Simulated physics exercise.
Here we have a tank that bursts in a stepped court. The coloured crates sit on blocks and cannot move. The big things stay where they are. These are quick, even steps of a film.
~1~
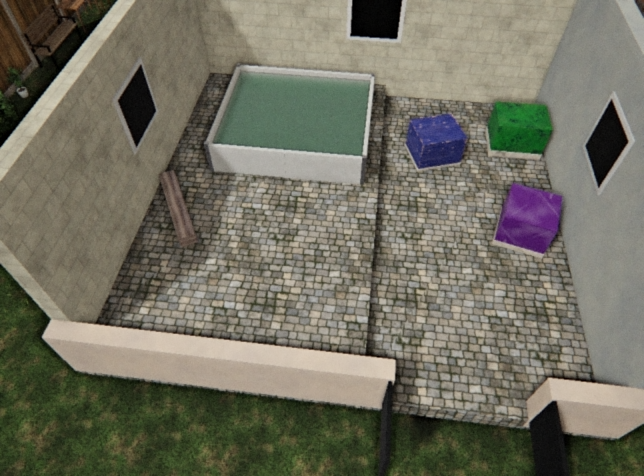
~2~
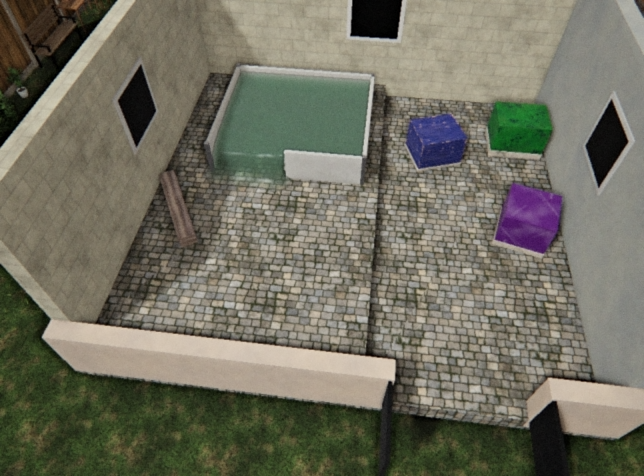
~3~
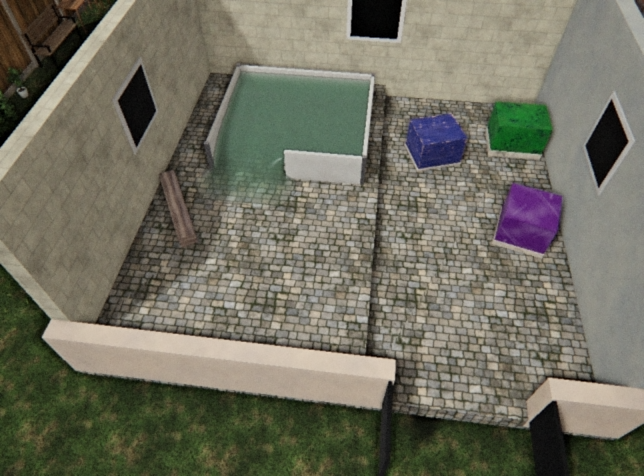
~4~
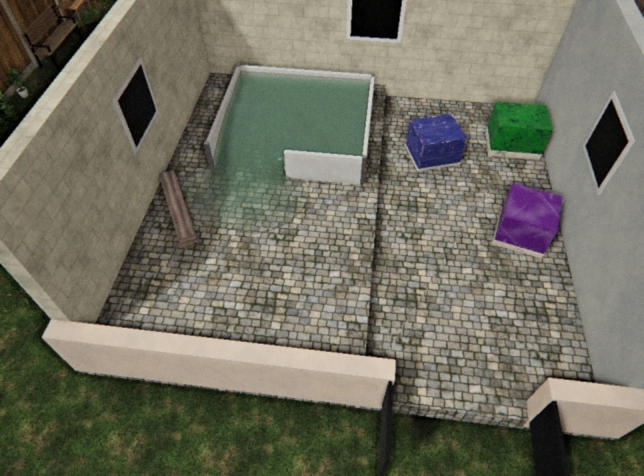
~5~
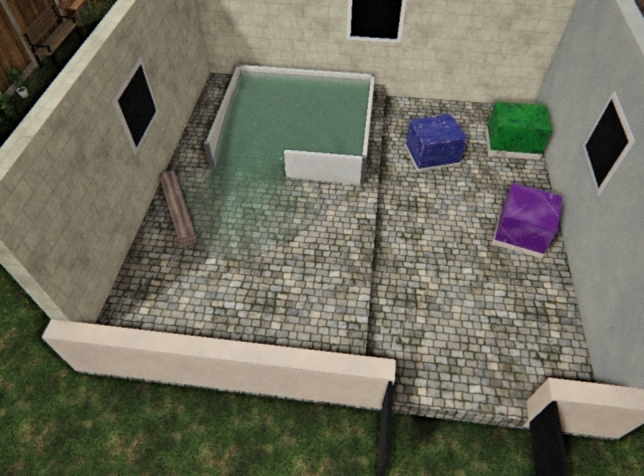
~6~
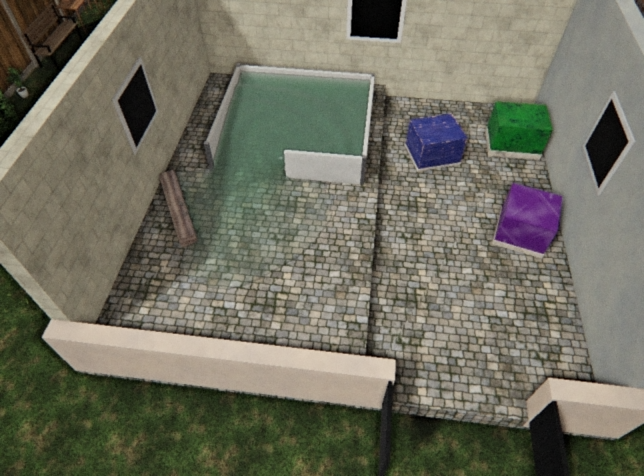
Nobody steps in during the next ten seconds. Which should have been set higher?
One by one: The green crate escapes dry; the purple crate is wetted; the blue crate is wetted.
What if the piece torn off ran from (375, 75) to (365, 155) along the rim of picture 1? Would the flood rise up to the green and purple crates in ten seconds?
Then: Green crate is soaked; purple crate is topped.
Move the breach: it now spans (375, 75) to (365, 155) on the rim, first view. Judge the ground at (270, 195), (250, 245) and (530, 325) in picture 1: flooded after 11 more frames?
In turn: No water, free of water, covered.
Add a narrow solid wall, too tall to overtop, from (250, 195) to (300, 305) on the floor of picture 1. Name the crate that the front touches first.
I say the purple crate.
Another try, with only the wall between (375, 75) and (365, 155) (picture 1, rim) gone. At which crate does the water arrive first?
That is the blue one.
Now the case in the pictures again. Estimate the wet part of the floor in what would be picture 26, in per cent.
Some 50 per cent.
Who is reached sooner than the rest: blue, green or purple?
First comes the purple one.
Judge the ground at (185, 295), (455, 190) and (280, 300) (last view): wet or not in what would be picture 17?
One after the other: Under water, dry, awash.
A moment on, water covers 20 % of the floor; the green crate not reached, the purple crate not reached, the blue crate not reached.
Next, water covers 30 % of the floor; the green crate not reached, the purple crate not reached, the blue crate not reached.
Then, water covers 50 % of the floor; the green crate not reached, the purple crate not reached, the blue crate not reached.
Later, water covers 65 % of the floor; the green crate water round its plinth, the purple crate water round its plinth, the blue crate not reached.
In the end, water covers 90 % of the floor; the green crate stayed above the water, the purple crate was topped, the blue crate was topped.
